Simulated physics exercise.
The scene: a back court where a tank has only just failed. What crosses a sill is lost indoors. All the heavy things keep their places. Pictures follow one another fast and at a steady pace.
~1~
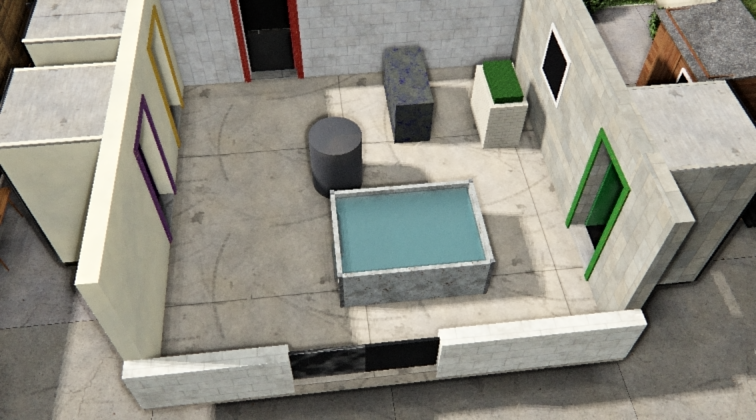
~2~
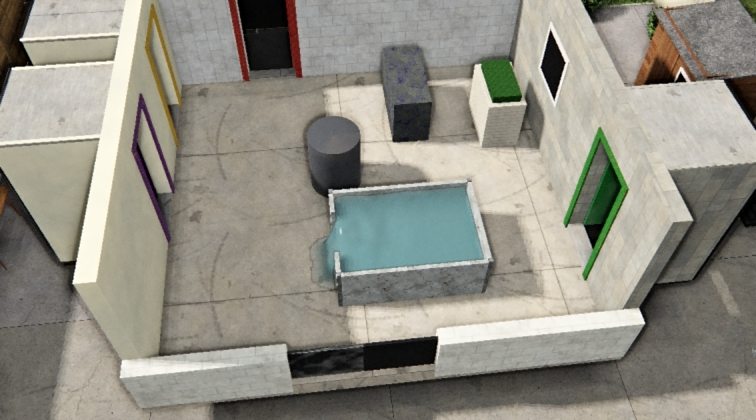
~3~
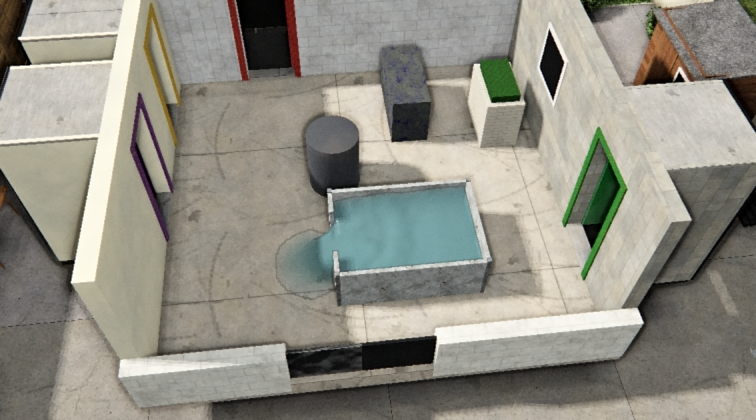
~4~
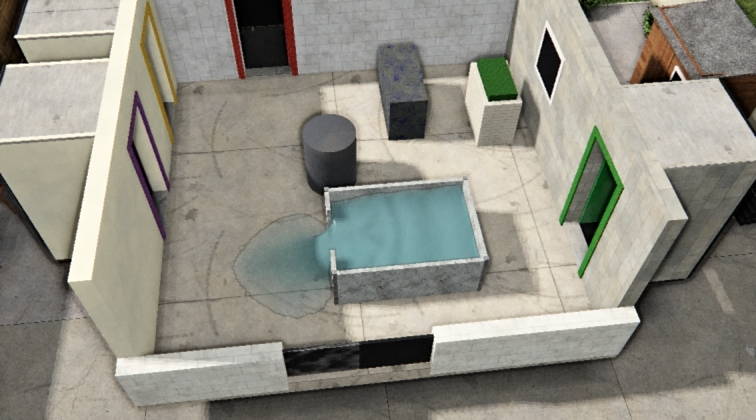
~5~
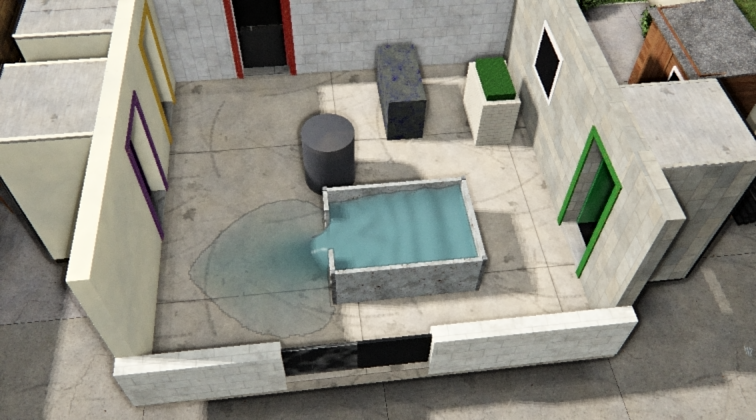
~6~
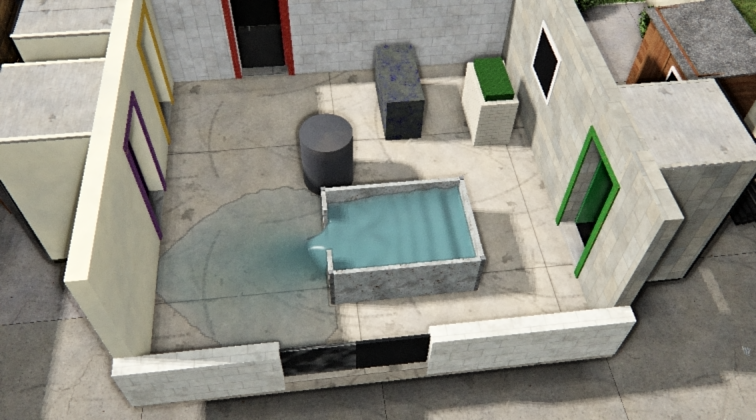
In a walled back court with purple, yellow, red and green door surrounds, a stone-sided tank of blue water stands whole beside a dark round drum. Its left side opens and water pours through the gap, fanning leftward across the paving in a widening, thinning sheet toward the purple-edged doorway.
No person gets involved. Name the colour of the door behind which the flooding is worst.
Purple.
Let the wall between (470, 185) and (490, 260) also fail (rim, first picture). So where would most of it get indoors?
Greatest inflow: The green-painted one.
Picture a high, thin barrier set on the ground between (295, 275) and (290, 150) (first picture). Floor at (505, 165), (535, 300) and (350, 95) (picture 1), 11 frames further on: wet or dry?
Going through them in order, I get high and dry, high and dry and inundated.
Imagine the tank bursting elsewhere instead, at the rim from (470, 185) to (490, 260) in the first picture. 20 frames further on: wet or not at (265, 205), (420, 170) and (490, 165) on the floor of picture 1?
Taking them in the order you gave, I'd call them spared, sodden and sodden.
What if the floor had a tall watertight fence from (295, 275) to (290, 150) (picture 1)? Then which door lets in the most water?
I'd say most of it gets in through the red door.
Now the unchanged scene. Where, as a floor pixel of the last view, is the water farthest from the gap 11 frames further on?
About at (173, 100).
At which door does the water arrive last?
Result: The one in green.
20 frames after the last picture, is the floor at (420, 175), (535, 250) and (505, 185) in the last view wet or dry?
First spot not wetted, second not wetted, third not wetted.
A moment on, water covers 25 % of the floor; purple door a trickle in, red door not reached, yellow door not reached, green door not reached.
Next, water covers 30 % of the floor; purple door a lot in, red door not reached, yellow door wet at the sill, nothing in, green door not reached.
Then, water covers 40 % of the floor; purple door a lot in, red door wet at the sill, nothing in, yellow door wet at the sill, nothing in, green door not reached.
Later, water covers 65 % of the floor; purple door a lot in, red door some in, yellow door wet at the sill, nothing in, green door wet at the sill, nothing in.
In the end, water covers 95 % of the floor; purple door a lot in, red door some in, yellow door a trickle in, green door wet at the sill, nothing in; the purple door has let in the most.
